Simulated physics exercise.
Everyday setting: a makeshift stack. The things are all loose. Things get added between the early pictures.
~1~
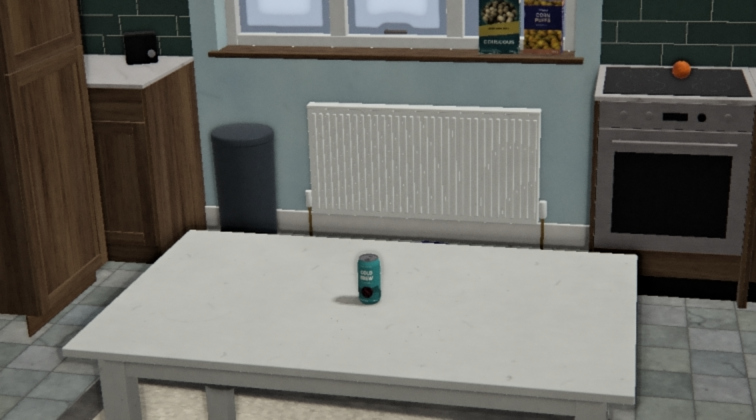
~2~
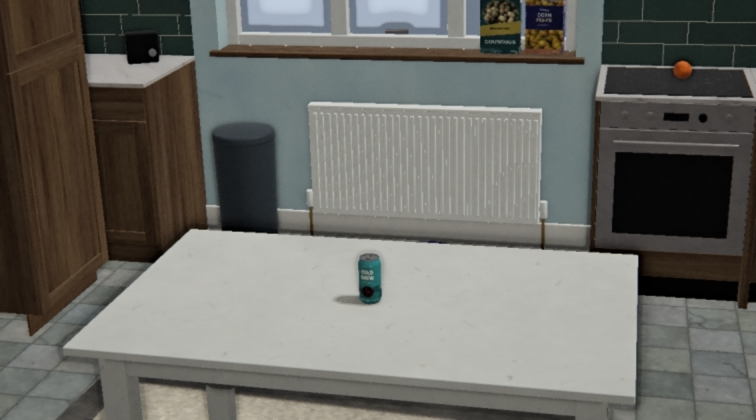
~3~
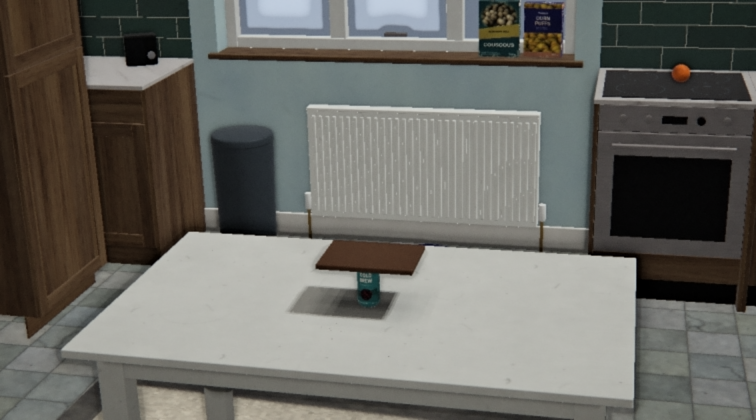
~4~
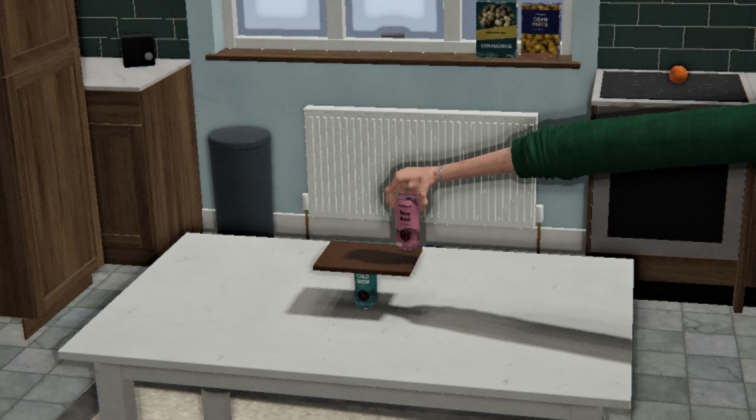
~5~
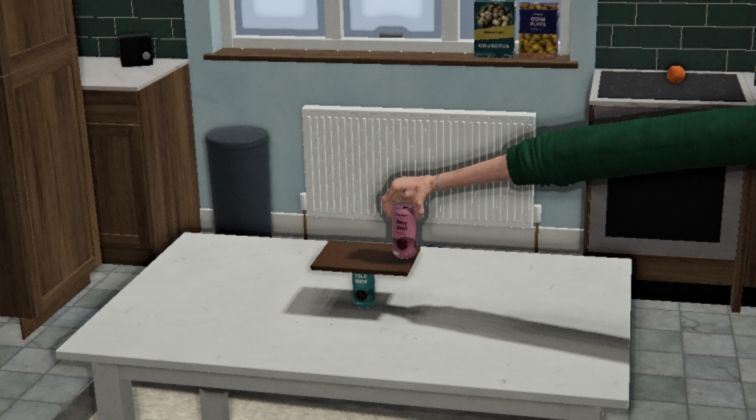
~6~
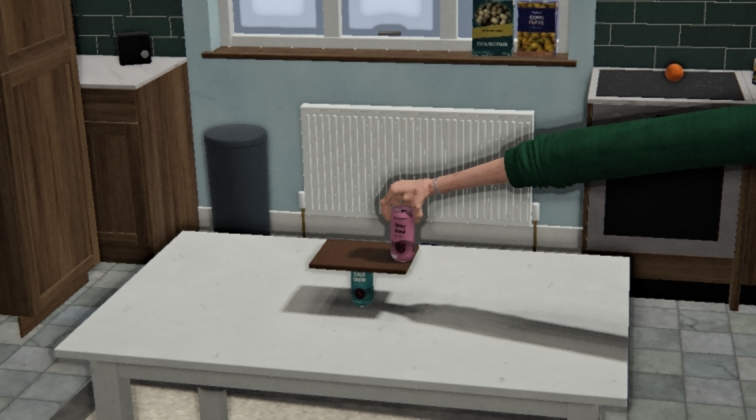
Turquoise can standing on a white kitchen table, a brown board appearing across its top, then a hand lowering a pink can onto the board's right side.
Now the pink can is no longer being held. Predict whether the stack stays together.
I expect it to fail to stay steady.
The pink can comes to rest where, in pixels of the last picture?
It ends up close to (441, 305).
Then, 0.50 s on from there, pink can now fallen; brown lid turned 74° from how it was put.
Then, 1.30 s on from there, brown lid now fallen; turquoise can turned 62° from how it was put.
In the end, fallen, turquoise can, pink can and brown lid. At the end, from the last picture's camera, pink can near (441, 304). The stack loses its balance.
